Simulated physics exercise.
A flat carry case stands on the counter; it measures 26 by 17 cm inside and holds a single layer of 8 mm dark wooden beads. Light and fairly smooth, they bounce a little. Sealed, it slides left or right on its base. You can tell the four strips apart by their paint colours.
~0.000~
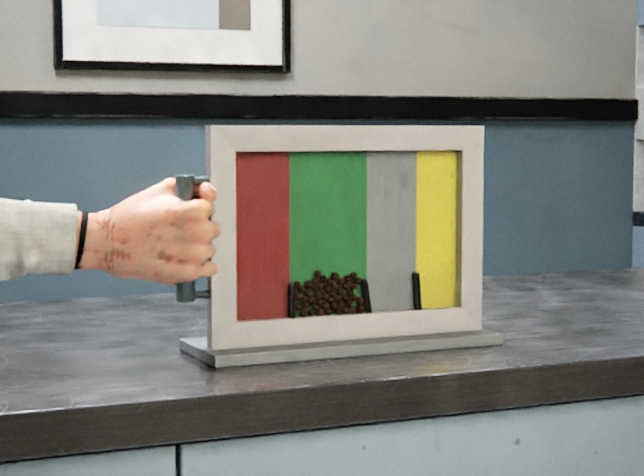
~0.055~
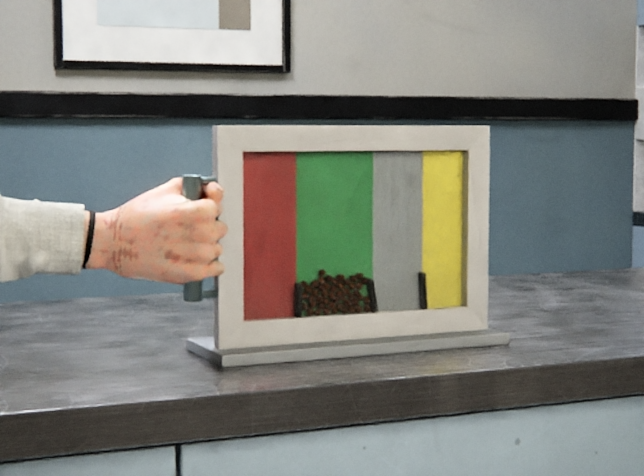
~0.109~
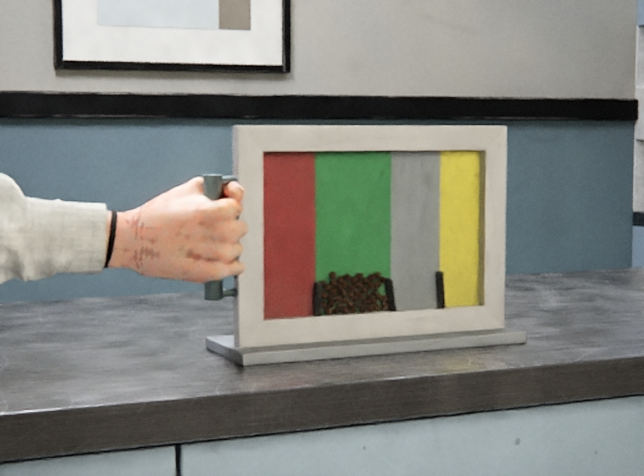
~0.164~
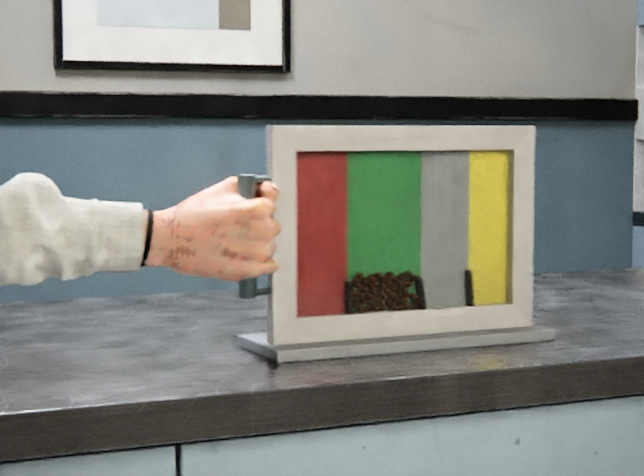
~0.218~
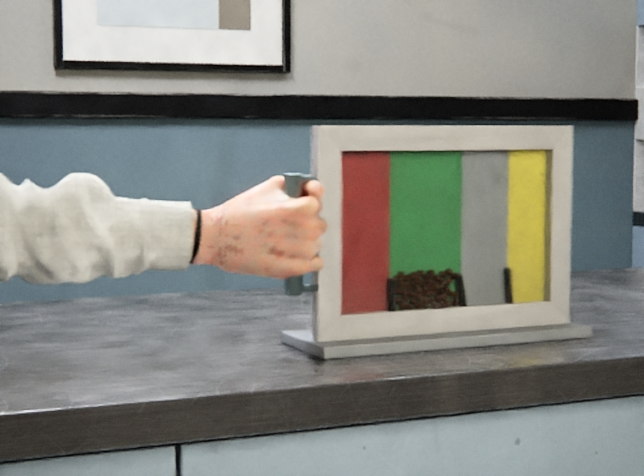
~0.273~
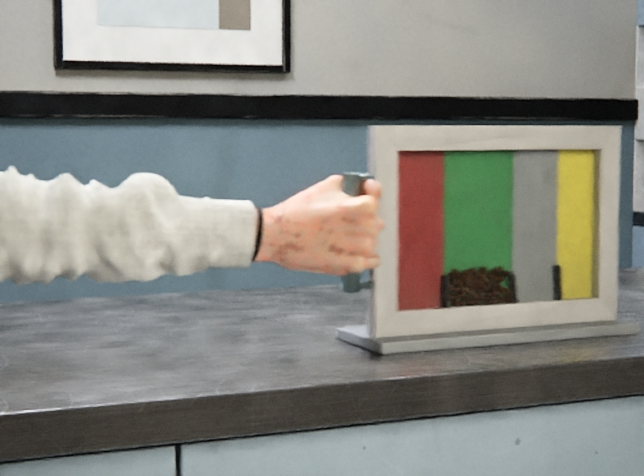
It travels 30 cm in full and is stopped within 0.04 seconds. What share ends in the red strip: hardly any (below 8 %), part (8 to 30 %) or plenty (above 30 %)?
At the end, the red shows only a trace.
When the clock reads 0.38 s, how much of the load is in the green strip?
Roughly 100 %.
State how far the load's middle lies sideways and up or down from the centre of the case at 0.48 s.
The middle sits around 1 cm left of it and 6 cm below it.
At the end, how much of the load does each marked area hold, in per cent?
So red strip ends with 0, green strip with 80, yellow strip with 0, and grey strip with 15.
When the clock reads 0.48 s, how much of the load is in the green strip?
Around 85 per cent.
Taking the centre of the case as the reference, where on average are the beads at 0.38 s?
About 1 cm left and 6 cm below.
After 0.38 s, it is 30 cm to the right; the beads' middle is 1 cm left of and 6 cm below the centre; green 100 %.
After 0.48 s, it is 30 cm to the right; the beads' middle is 1 cm left of and 6 cm below the centre; green 85 %, grey 15 %.
After 0.63 s, it is 30 cm to the right; the beads' middle is 1 cm left of and 7 cm below the centre; green 80 %, grey 15 %.
At rest by 1.1 s, it is 30 cm to the right; red 0 %, green 80 %, yellow 0 %, grey 15 %.
